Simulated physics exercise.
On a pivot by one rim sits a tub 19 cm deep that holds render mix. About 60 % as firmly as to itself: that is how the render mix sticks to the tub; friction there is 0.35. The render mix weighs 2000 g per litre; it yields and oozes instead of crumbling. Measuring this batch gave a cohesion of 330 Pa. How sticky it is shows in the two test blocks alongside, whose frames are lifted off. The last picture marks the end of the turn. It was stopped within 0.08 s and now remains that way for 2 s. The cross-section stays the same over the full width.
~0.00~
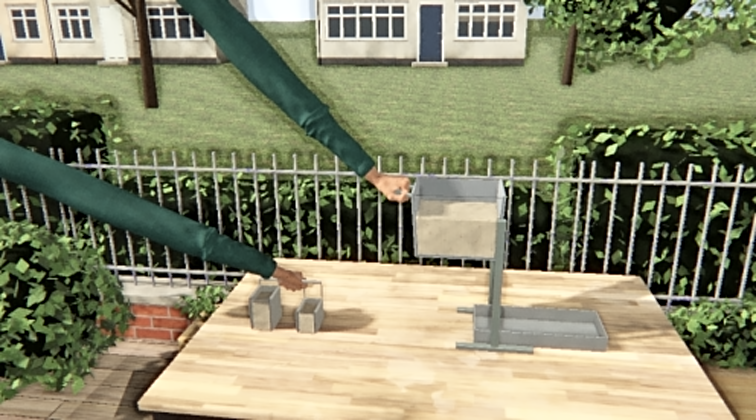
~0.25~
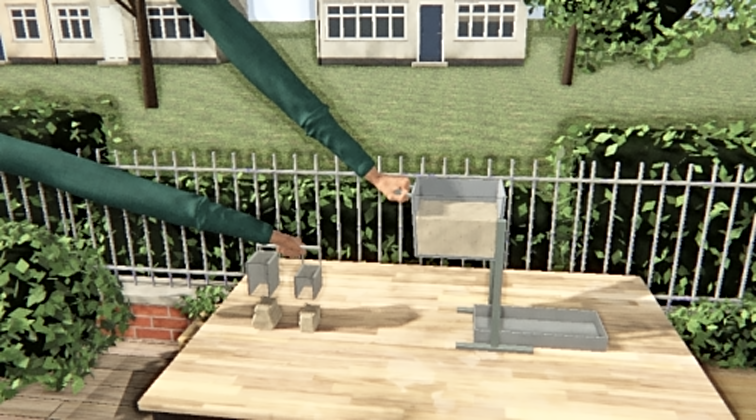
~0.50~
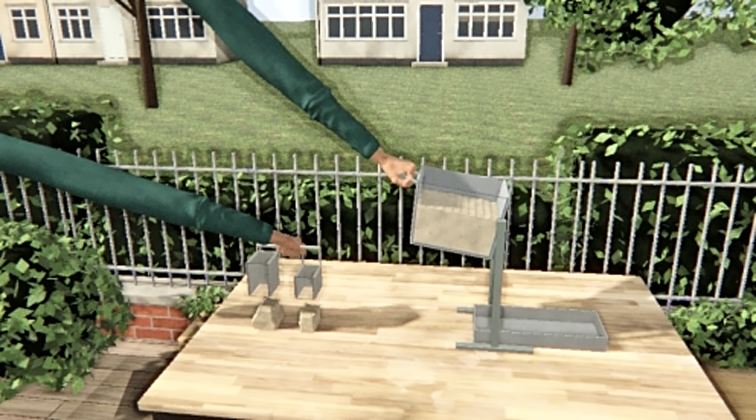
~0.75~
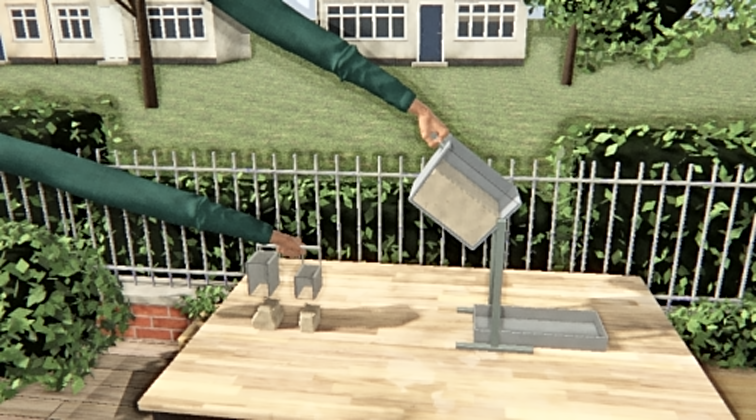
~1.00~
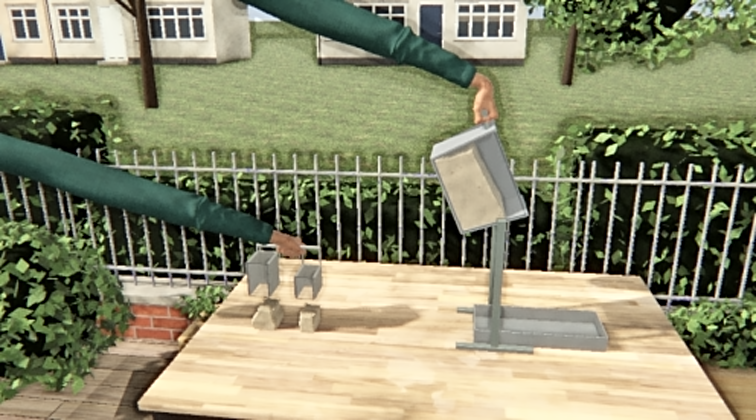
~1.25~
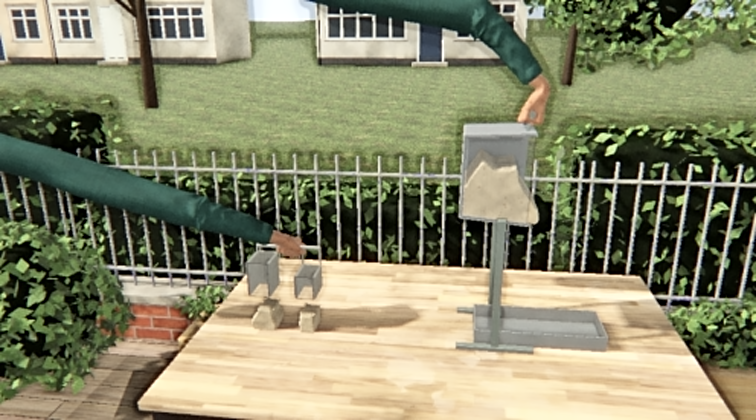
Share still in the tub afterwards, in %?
42 %.
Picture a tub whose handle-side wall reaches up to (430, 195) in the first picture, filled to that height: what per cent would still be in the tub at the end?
About 55 % stays in the tub.
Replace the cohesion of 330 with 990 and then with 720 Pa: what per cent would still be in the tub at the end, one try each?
In turn about 45 %, 50 %.
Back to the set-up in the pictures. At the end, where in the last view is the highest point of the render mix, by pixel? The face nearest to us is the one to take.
Peak location: Approx. (481, 195).
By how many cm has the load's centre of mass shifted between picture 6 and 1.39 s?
About 6 cm.
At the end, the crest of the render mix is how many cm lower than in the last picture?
The top ends up some 9 cm below its level in the last picture.
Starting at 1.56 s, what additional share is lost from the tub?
About 9 per cent.
After 1.39 s, the tub is at 91 degrees and holds 69 %.
After 1.56 s, the tub is at 91 degrees and holds 51 %.
After 1.73 s, the tub is at 91 degrees and holds 44 %.
After 1.90 s, the tub is at 91 degrees and holds 42 %.
After 3.25 s, at the end, the tub is at 91 degrees and holds 42 %.
